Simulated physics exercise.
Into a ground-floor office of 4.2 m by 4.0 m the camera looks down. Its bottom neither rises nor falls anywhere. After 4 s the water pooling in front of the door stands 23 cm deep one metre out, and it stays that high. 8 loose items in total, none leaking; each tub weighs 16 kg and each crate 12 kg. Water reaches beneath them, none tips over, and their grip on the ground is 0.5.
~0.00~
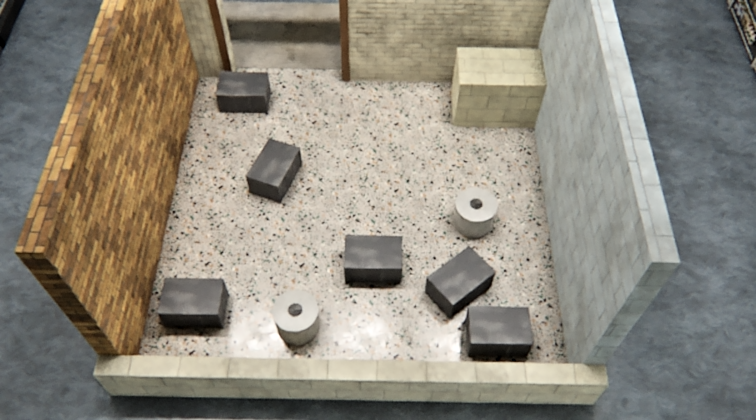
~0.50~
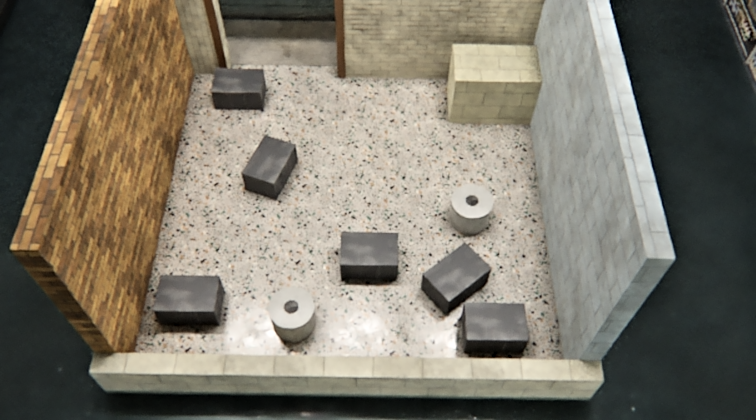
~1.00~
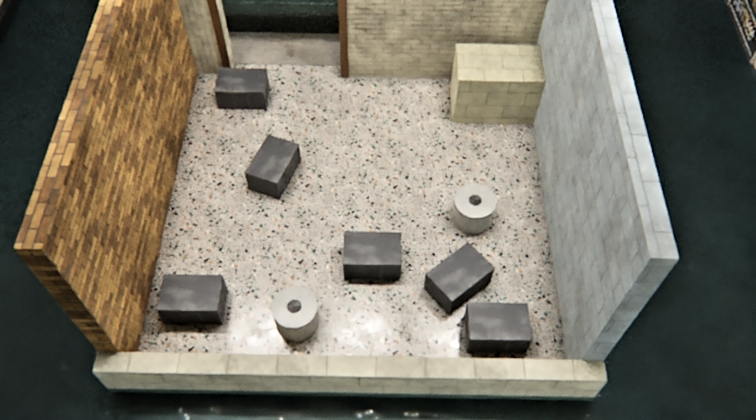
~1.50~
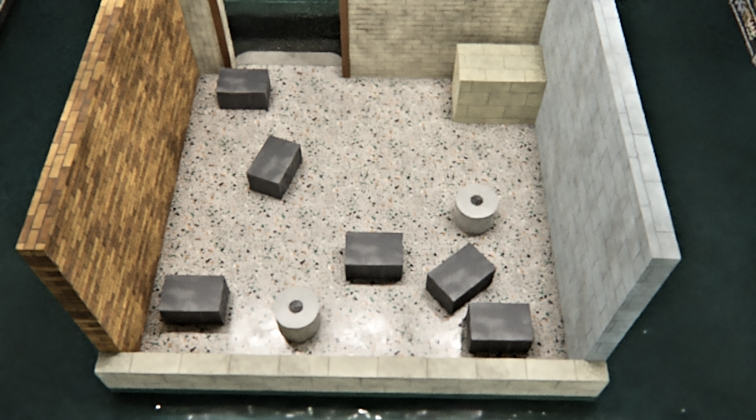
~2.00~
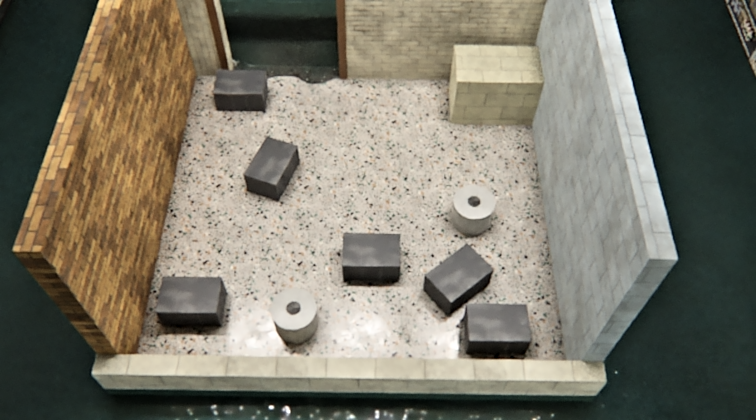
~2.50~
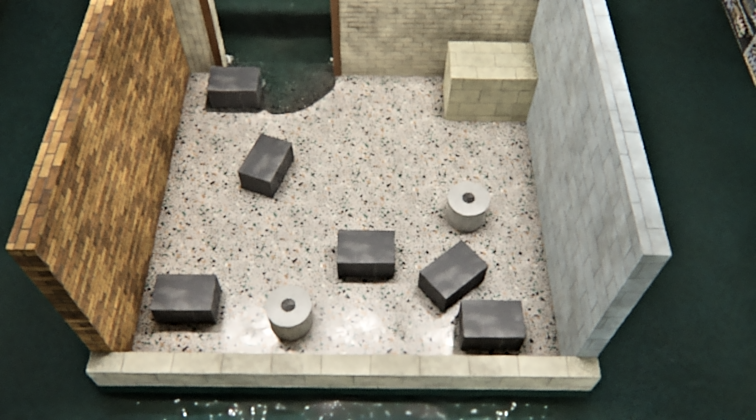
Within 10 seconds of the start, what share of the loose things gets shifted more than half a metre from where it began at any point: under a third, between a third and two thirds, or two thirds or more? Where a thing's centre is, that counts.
Two thirds or more of them.
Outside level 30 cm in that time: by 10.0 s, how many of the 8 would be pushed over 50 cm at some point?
That would give 8.
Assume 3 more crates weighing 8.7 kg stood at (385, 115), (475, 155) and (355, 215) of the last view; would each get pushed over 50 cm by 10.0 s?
In the same order as the question: Not as far, not as far, farther.
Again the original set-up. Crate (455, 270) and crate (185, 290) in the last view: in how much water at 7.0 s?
Depths: Near 3 cm, then near 15 cm.
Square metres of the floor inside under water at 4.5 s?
Flooded: Near 7.0 m2.
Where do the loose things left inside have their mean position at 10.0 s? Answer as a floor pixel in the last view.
About (432, 282).
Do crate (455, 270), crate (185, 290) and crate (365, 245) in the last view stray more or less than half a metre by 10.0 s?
In that order: Above the mark, above the mark, above the mark.
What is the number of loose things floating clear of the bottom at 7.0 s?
At that moment 4.
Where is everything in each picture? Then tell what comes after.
The first frame shows a tub at (476, 204), on the bottom; a crate at (273, 162), on the bottom; 0.0 m2 under water; 0 of 8 have shifted.
The second frame shows a tub at (472, 201), on the bottom; a crate at (269, 159) rests on the ground; water covers 0.0 m2; 0 of 8 have shifted.
The third frame shows a tub at (475, 201) rests on the ground; a crate at (272, 158) rests on the ground; 0.0 m2 under water; 0 of 8 have shifted.
The fourth frame shows a tub at (477, 201), on the bottom; a crate at (274, 158) rests on the ground; 0.0 m2 under water; 0 of 8 have shifted.
The fifth frame shows a tub at (474, 202), on the bottom; a crate at (271, 160) rests on the ground; water covers 0.0 m2; 0 of 8 have shifted.
The sixth frame shows a tub at (469, 198) rests on the ground; a crate at (265, 157) rests on the ground; water covers 0.6 m2; 0 of 8 have shifted.
After 3.5 s 0 of 8 are over 50 cm from their spots; 0 afloat.
After 4.5 s 1 of 8 are over 50 cm from their spots; 0 afloat.
After 7.0 s 4 of 8 are over 50 cm from their spots; 4 afloat.
After 10.0 s 6 of 8 are over 50 cm from their spots, and 6 have been at some point; 8 afloat.
